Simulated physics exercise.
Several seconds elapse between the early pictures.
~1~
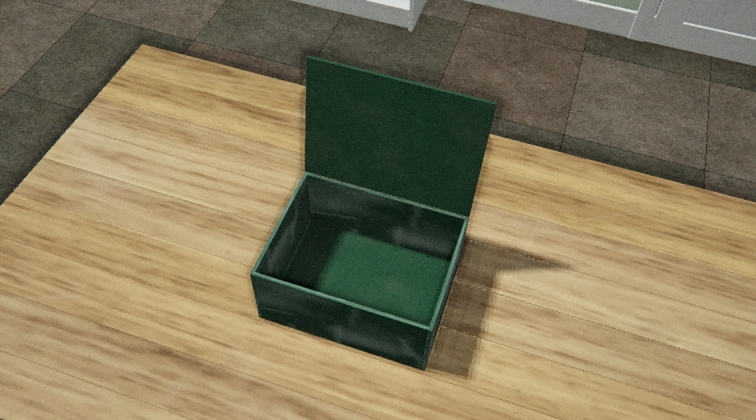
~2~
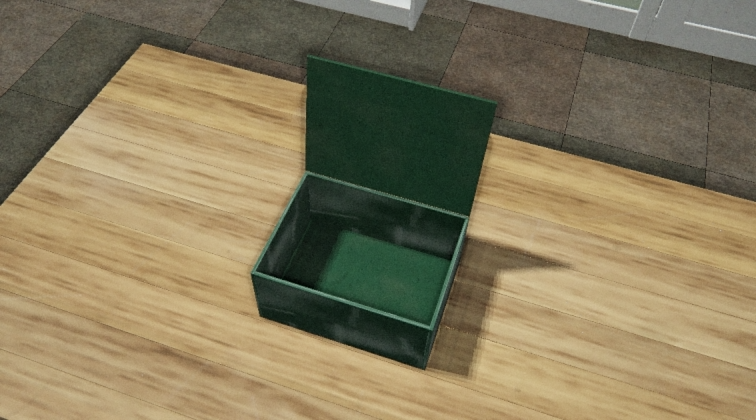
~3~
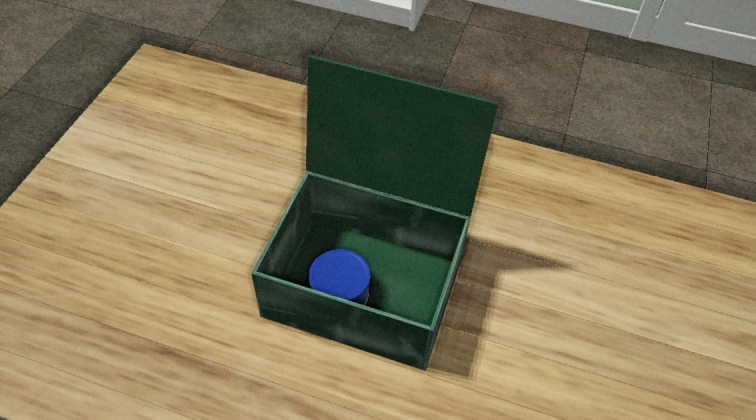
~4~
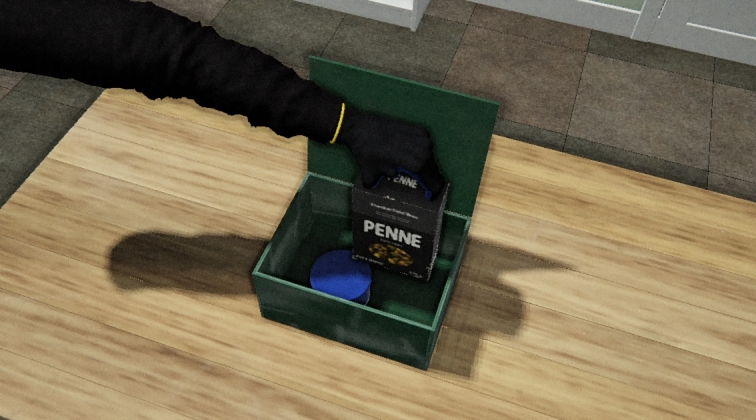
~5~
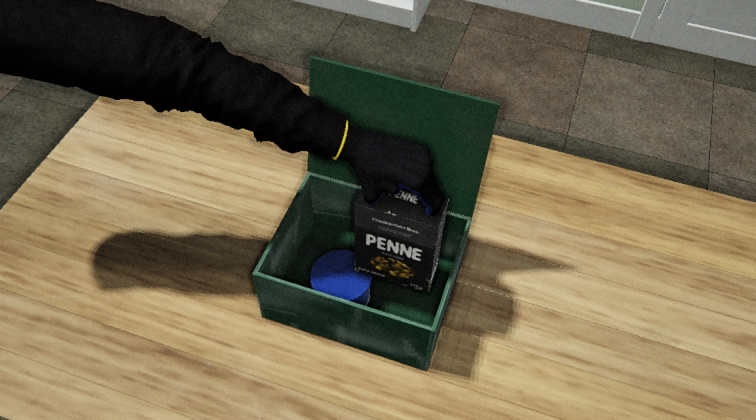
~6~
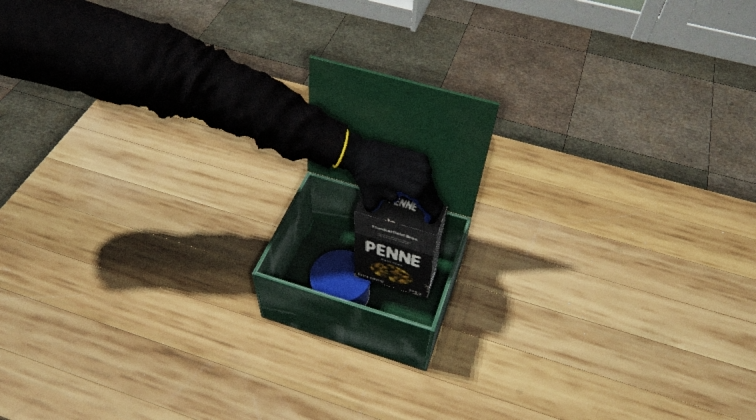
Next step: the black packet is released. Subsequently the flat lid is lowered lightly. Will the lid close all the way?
Gapes.
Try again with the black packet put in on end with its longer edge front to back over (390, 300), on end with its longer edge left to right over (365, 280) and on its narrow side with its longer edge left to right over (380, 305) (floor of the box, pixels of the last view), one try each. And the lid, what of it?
On the first attempt the lid remains open a bit, on the second it remains open a bit, and on the third it remains open a bit.
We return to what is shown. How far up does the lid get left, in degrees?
Around 60 degrees.
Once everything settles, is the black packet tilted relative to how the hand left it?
Well, it ends up skewed.
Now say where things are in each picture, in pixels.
In the first frame, the last thing is not in view yet.
In the second frame, the last thing is not in view yet.
In the third frame, the last thing is not in view yet; blue tub (340, 284).
In the fourth frame, coming down; black packet (398, 223); blue tub (341, 284).
In the fifth frame, coming down; black packet (399, 236); blue tub (341, 284).
In the sixth frame, in place under the hand; black packet (398, 243); blue tub (341, 284).
Then, 0.60 s past the last view, black packet rocked 20° from its first pose near (412, 250).
Then, 1.30 s past the last view, lid 82° above the rim; black packet rocked 20° from its first pose near (412, 250).
Then, 1.50 s past the last view, lid 68° above the rim; black packet rocked 20° from its first pose near (412, 250).
Finally, lid 62° above the rim; left askew, black packet; blue tub still in place. Final places as the last picture's camera would see them, black packet near (412, 250).
